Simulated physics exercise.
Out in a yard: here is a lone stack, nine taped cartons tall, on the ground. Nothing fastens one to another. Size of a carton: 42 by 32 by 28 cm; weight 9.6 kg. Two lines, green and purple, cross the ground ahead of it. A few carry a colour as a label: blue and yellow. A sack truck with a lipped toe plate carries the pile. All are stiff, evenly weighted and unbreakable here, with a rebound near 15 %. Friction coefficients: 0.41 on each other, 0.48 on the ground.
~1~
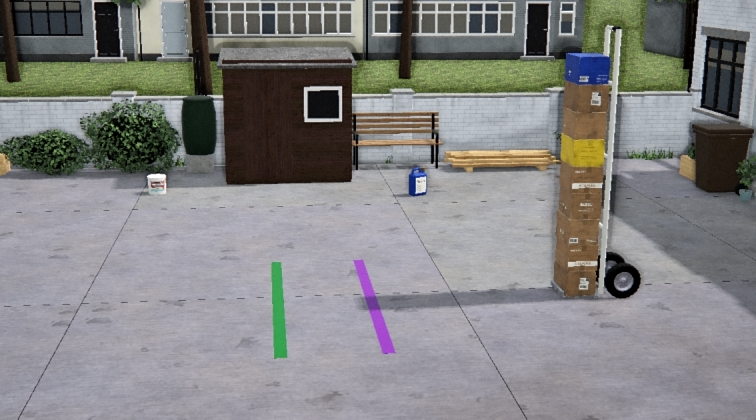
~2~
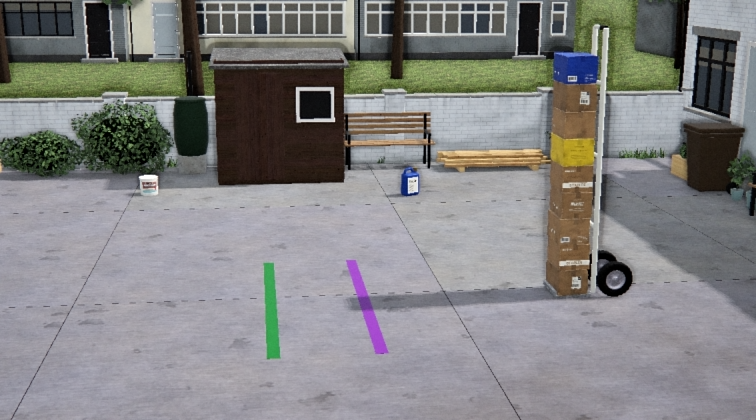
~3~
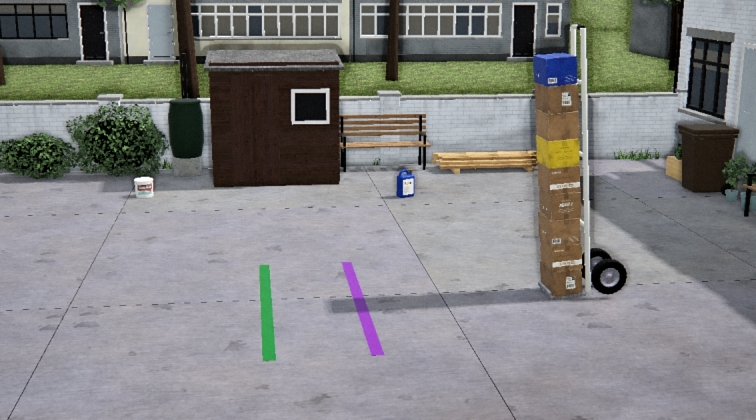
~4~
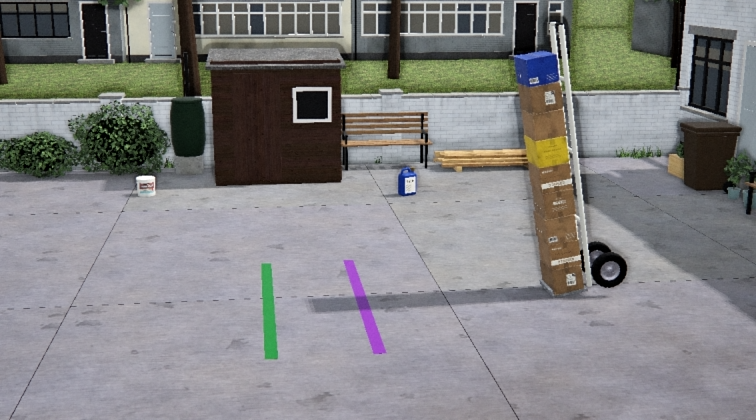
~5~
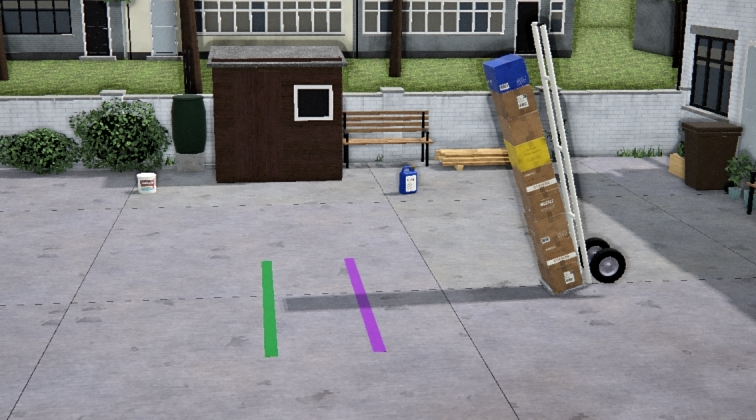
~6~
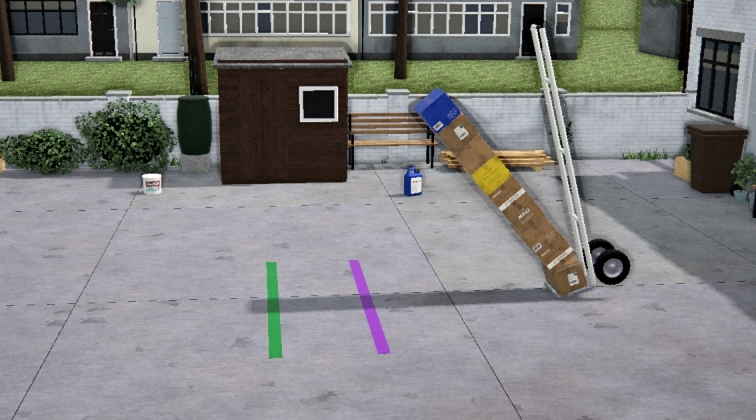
A tall stack of taped boxes stood on a sack truck in a yard, then the truck tilted to the left and the boxes leaned away from its frame, steeply toward two coloured lines.
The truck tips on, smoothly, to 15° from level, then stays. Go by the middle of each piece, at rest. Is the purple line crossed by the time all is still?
Outcome: At least one ends past the purple line.
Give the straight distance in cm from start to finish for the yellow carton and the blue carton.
Moved: Yellow 220, blue 350.
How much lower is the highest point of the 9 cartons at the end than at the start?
About 195 cm.
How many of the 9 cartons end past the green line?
It comes to 0.
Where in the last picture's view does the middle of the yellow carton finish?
Around (415, 284).
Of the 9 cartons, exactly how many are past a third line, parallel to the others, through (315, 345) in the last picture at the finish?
0 of them.
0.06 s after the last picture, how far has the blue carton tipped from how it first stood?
About 50°.
Then, 0.06 s on from the sixth picture, none of the 9 cartons past the purple line, 9 disturbed; yellow carton tipped 46°, 28 cm lower; blue carton tipped 46°, 53 cm lower.
Then, 0.17 s on from the sixth picture, none of the 9 cartons past the purple line, 9 disturbed; yellow carton tipped 59°, 49 cm lower; blue carton tipped 58°, 85 cm lower.
Then, 0.31 s on from the sixth picture, 1 of the 9 cartons past the purple line; yellow carton on its side; blue carton on its side.
Then, 0.43 s on from the sixth picture, 2 of the 9 cartons past the purple line; yellow carton on its side; blue carton on its side.
Finally, 2 of the 9 cartons past the purple line; yellow carton on its side; blue carton on its side. The farthest middle lies 49 cm beyond that line. Seen by the last camera, middles, yellow carton near (415, 284), blue carton near (319, 287).
